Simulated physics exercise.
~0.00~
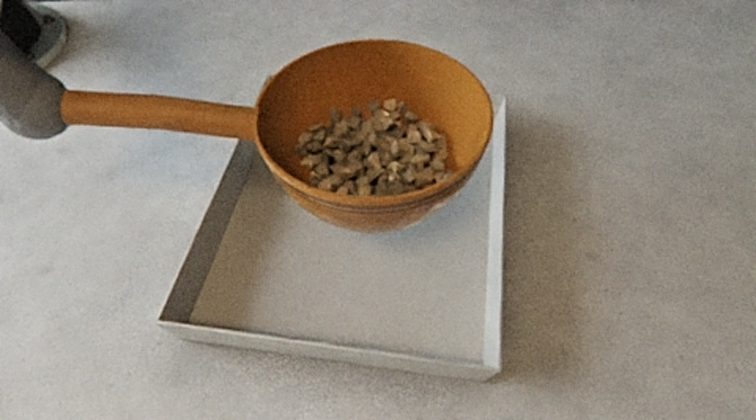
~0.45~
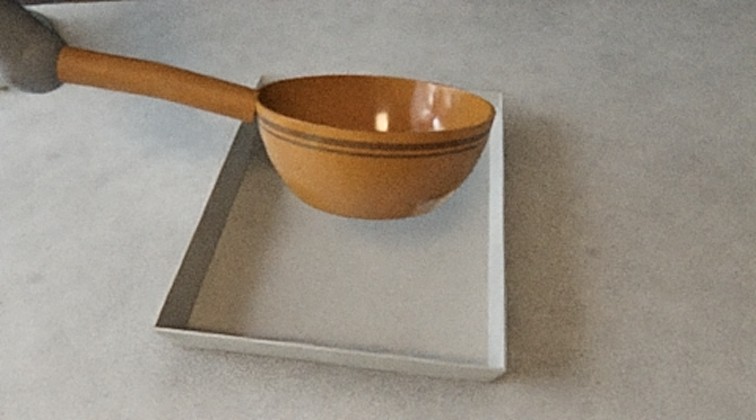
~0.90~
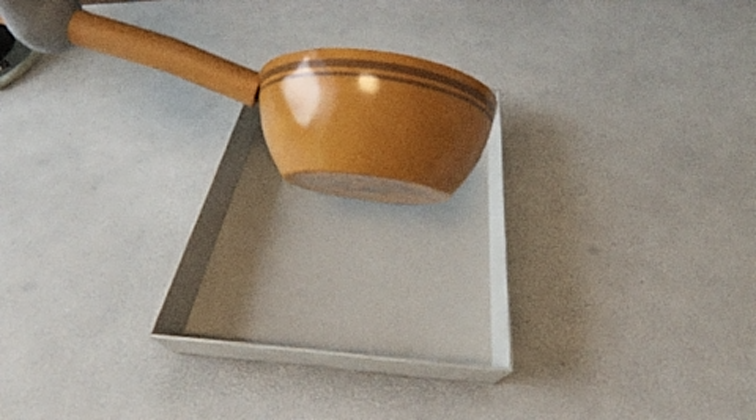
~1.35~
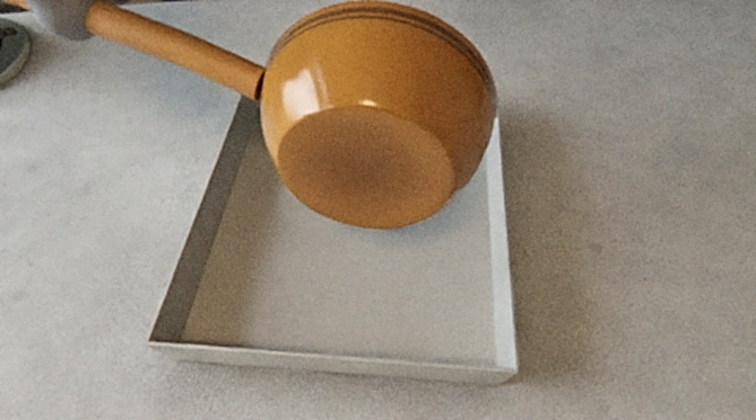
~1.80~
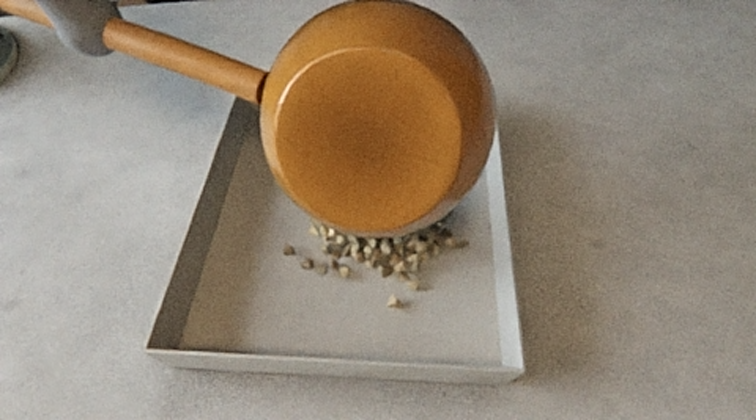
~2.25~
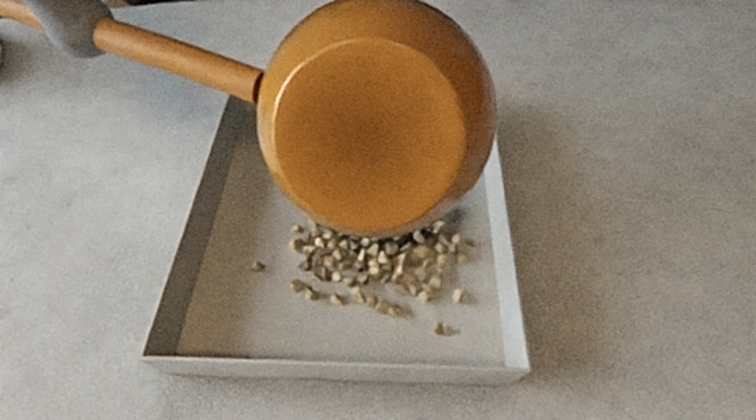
The clip shows an orange ladle of small brown pellets held over a shallow pale tray on a grey surface. The ladle steadily tips away from its upright position until the pellets spill out, ending overturned above a loose scatter of pellets in the tray.
